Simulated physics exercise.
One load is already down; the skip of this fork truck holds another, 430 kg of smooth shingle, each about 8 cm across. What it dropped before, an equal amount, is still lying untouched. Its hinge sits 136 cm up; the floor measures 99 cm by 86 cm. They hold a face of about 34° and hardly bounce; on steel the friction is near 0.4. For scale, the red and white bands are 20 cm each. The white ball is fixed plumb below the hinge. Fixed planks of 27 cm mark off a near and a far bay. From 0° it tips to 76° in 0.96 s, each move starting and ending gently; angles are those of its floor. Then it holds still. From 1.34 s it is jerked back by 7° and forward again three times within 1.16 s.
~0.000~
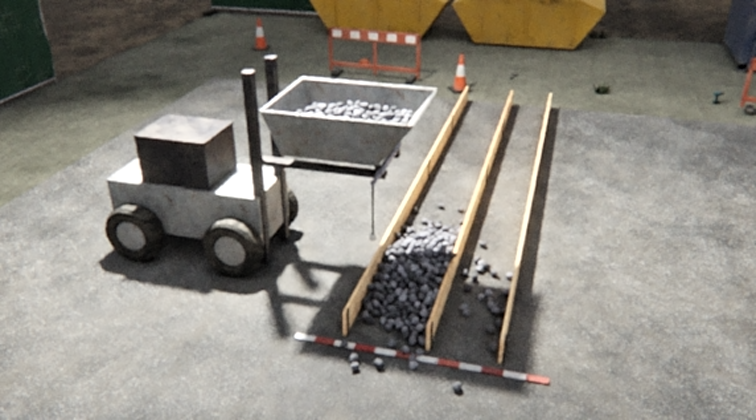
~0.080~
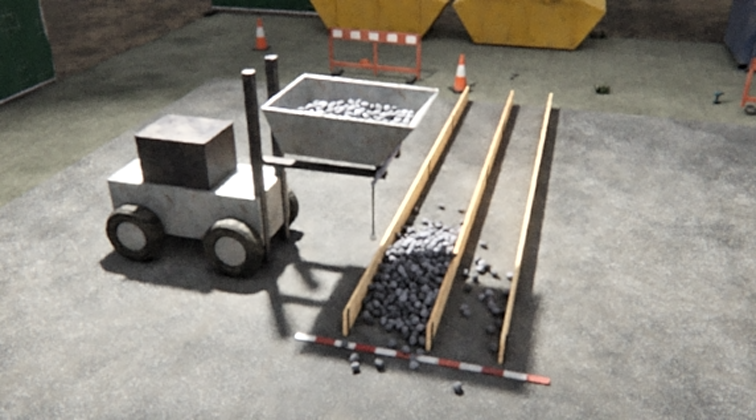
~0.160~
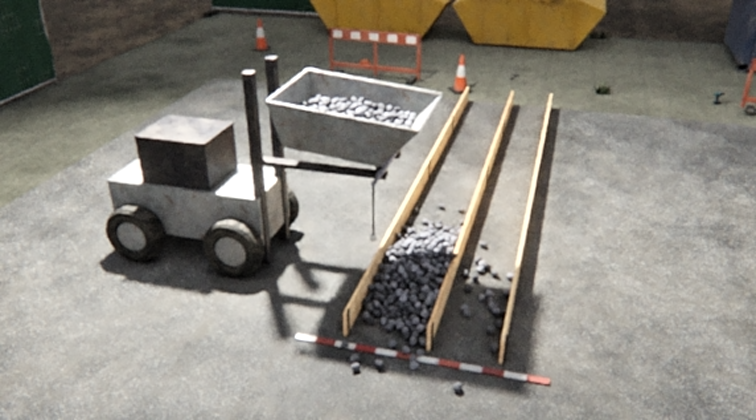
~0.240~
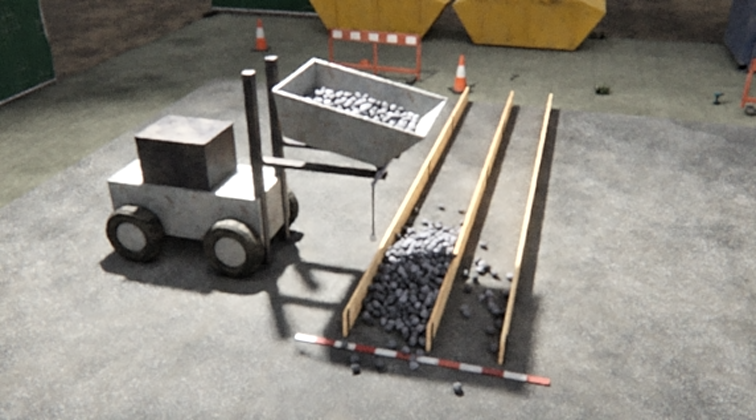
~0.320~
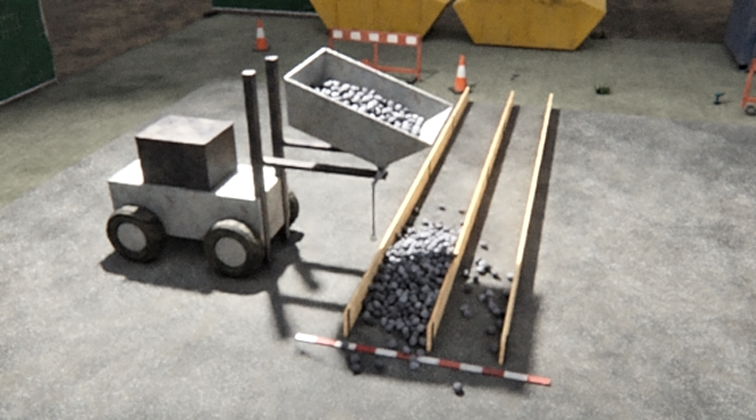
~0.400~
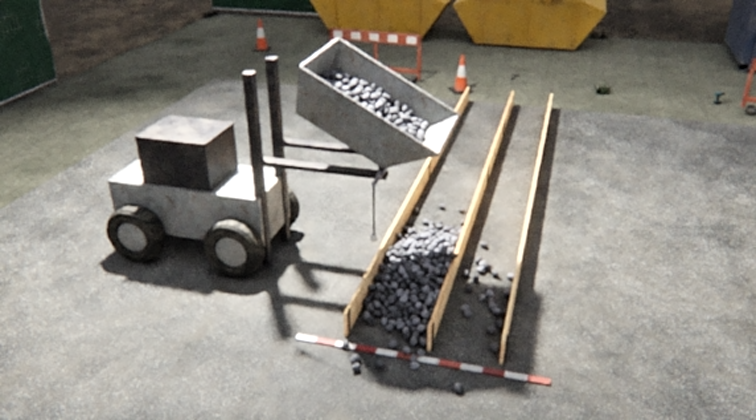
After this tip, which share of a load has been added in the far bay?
Roughly 50 per cent of a load more.
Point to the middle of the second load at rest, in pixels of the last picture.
Their middle is at about (520, 288).
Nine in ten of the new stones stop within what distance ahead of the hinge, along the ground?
About 250 cm.
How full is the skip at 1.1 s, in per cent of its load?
It holds some 85 per cent.
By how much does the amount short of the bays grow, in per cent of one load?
Near 0 parts in a hundred.
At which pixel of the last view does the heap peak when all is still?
Near (441, 257).
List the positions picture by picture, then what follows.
The skip is at 0°, its lip at (412, 127); the top of the load is at (339, 113). The earlier load is highest near (437, 258), 30 cm above ground level, 96 % in the near bay, 4 % in the far bay, in the first frame.
Lip at (414, 128), floor tilted 1°, highest stones at (340, 112); the stones move at 0.3 m/s on average, in the second frame.
The skip is at 6°, its lip at (419, 132); the top of the load is at (333, 108); the stones move at 0.7 m/s on average, in the third frame.
The skip is at 12°, its lip at (425, 138); the top of the load is at (323, 97); the stones move at 0.9 m/s on average, in the fourth frame.
The skip is at 20°, its lip at (432, 145); the top of the load is at (329, 86); the stones move at 1.1 m/s on average, in the fifth frame.
Lip at (438, 155), floor tilted 29°, highest stones at (336, 78); the stones move at 1.2 m/s on average, in the sixth frame.
After 0.7 s the floor is at 64°; in per cent of one load, 100 in the skip, 96 in the near bay, 4 in the far bay; the foremost stones are at (500, 312).
After 1.1 s the floor is at 76°; in per cent of one load, 84 in the skip, 96 in the near bay, 20 in the far bay; the foremost stones are at (500, 312).
After 3.0 s the floor is at 76°; in per cent of one load, 0 in the skip, 96 in the near bay, 54 in the far bay, 50 past the last board; the foremost stones are past the picture's edge.
After 5.6 s the floor is at 76°; in per cent of one load, 0 in the skip, 96 in the near bay, 54 in the far bay, 50 past the last board; the foremost stones are past the picture's edge. Net gain in the far bay, 50.
